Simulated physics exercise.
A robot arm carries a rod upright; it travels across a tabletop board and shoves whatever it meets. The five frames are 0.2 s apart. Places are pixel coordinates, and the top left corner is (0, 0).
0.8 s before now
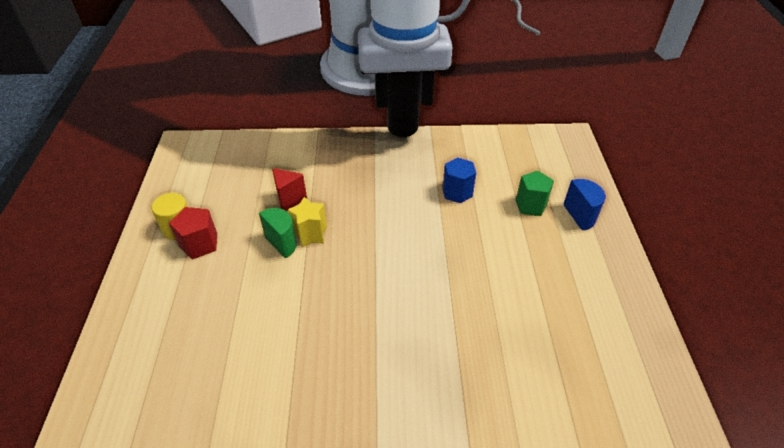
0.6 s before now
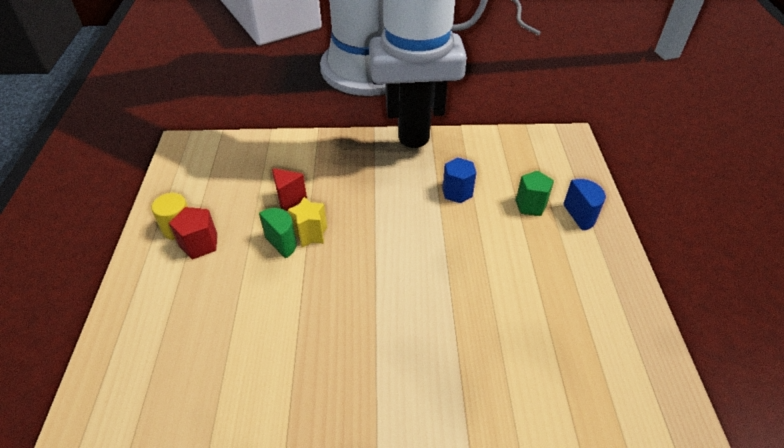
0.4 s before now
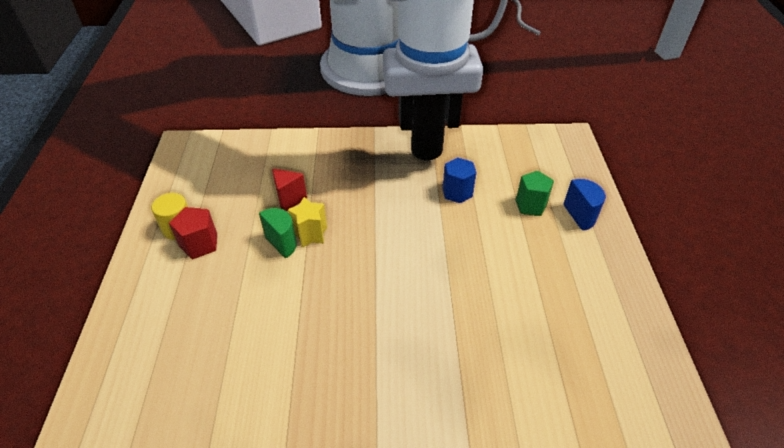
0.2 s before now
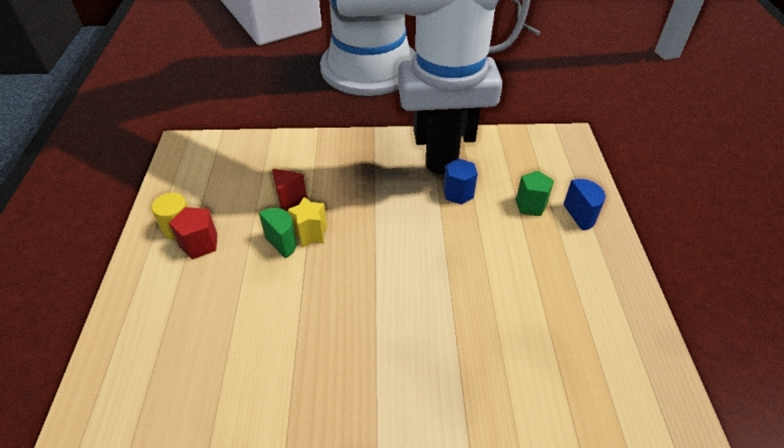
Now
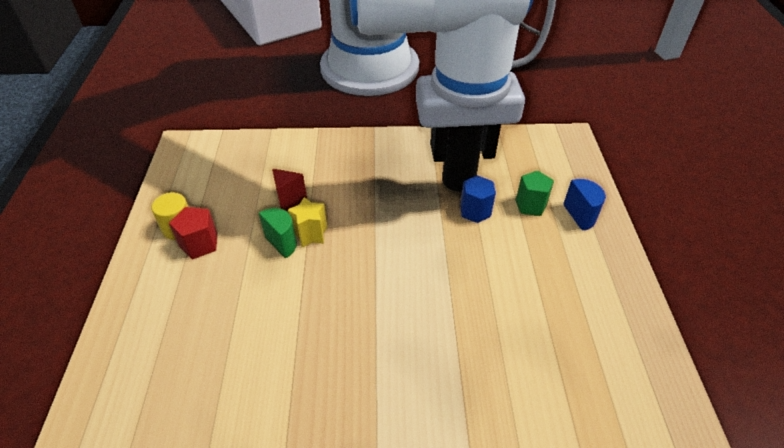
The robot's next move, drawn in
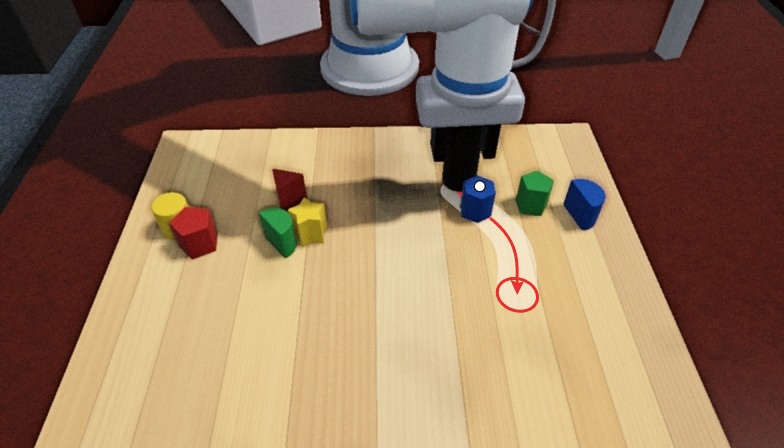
A robot arm with a dark rod at its tip moves from the far edge of a wooden board toward the viewer and to the right, while colored blocks sit still. The rod reaches the blue hexagonal block and pushes it a short way forward and right, nearer the green pentagon.
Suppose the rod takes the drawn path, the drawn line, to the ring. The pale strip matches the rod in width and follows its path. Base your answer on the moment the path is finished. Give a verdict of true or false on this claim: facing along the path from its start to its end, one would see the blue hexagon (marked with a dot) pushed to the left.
This is true.
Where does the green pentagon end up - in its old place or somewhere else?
It keeps its position.
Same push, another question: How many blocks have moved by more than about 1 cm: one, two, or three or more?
My prediction: One block.
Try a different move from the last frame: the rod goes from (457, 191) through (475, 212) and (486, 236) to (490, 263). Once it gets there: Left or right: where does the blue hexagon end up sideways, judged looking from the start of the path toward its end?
The left.
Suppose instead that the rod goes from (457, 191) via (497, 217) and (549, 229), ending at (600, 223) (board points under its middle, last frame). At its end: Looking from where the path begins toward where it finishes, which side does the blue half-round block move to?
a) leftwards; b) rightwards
My answer is option a.
Drawn move, from (457, 191) by way of (490, 218) and (515, 252) to (517, 294); the dot is on the blue hexagon.
What follows on the original path. One third of the way, rod (492, 208); blue hexagon (514, 217), turned 15° clockwise.
Two thirds of the way, rod (518, 243); blue hexagon (547, 252).
At the end, rod (520, 285); blue hexagon (565, 281), turned 80° anticlockwise; green pentagon still.
